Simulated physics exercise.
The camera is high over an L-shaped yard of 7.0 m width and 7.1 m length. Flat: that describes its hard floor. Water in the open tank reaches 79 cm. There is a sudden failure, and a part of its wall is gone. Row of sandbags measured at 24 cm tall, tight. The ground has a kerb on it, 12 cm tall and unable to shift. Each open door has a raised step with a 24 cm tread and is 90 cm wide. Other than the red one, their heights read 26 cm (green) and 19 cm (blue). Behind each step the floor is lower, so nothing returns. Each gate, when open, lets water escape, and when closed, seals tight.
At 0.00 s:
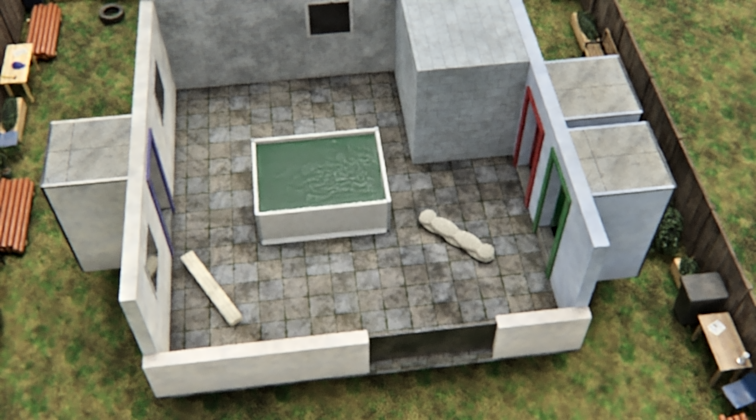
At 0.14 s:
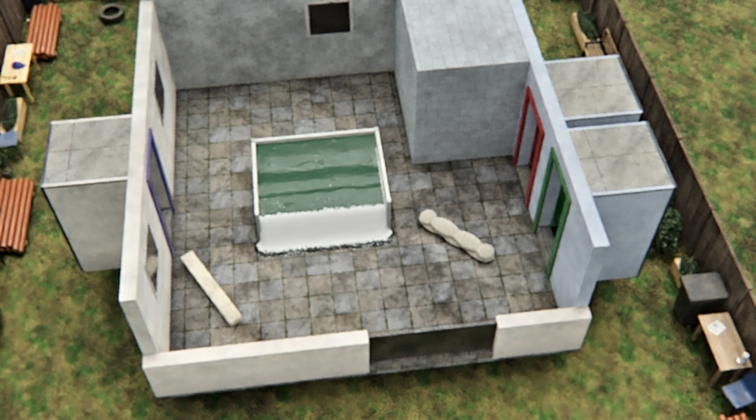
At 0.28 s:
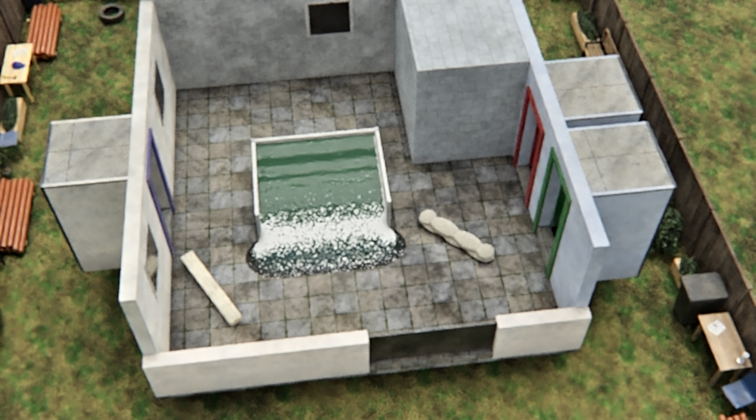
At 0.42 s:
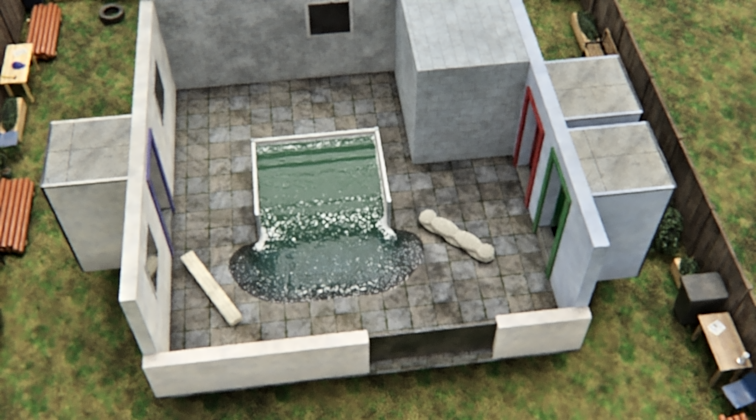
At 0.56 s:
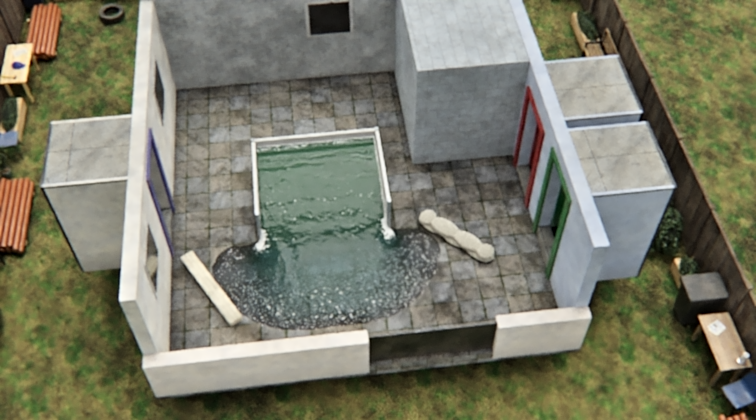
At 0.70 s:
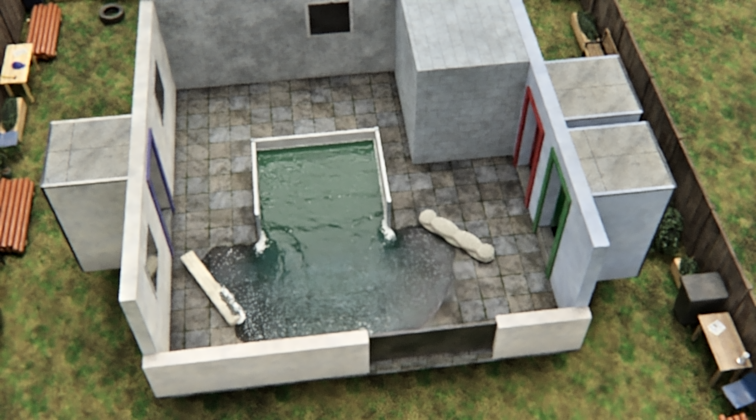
Green water pours from the front of a white-walled open tank in a grey-paved, walled yard, seen from high above by a camera that stays still. A pale plank-like bar lies to the left, a lumpy pale row to the right, with red and green doorframes in the right wall and grass outside. The water drops in a white, foaming sheet, then spreads forward and sideways, darkening the paving and reaching the bar.
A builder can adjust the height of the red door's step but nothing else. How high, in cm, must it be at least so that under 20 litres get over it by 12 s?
At least 10 cm or so.
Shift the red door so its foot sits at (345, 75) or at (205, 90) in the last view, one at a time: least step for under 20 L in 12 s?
First place around 7.5 cm, second around 11.5 cm.
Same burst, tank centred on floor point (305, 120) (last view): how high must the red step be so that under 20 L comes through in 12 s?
New minimum height: Approx. 10.5 cm.
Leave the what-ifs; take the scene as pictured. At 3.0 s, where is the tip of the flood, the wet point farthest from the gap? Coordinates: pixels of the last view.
Lab note: Front tip approx. at (557, 332).
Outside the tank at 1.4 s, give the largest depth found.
Close to 50 centimetres.
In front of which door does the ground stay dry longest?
Red.
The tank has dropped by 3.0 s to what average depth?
The mean depth is roughly 14 cm.
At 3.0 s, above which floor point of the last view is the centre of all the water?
About (337, 291).
After 1.4 s water covers 35 % of the floor, deepest (50 cm) near (335, 348); it has not reached the red door.
After 3.0 s water covers 45 % of the floor, deepest (38 cm) near (180, 375); it has not reached the red door.
After 12.0 s water covers 95 % of the floor, deepest (13 cm) near (399, 143); 10 cm at the red door, 42 litres in over its 8 cm step.
At the red door as built, the water arrived by 3.1 s and peaked near 12 cm at 9.2 s.
With a step of 8 cm, 42 litres would have come in within the 12 s; with 11 cm, 13 litres. So under 20 litres takes about 10 cm.
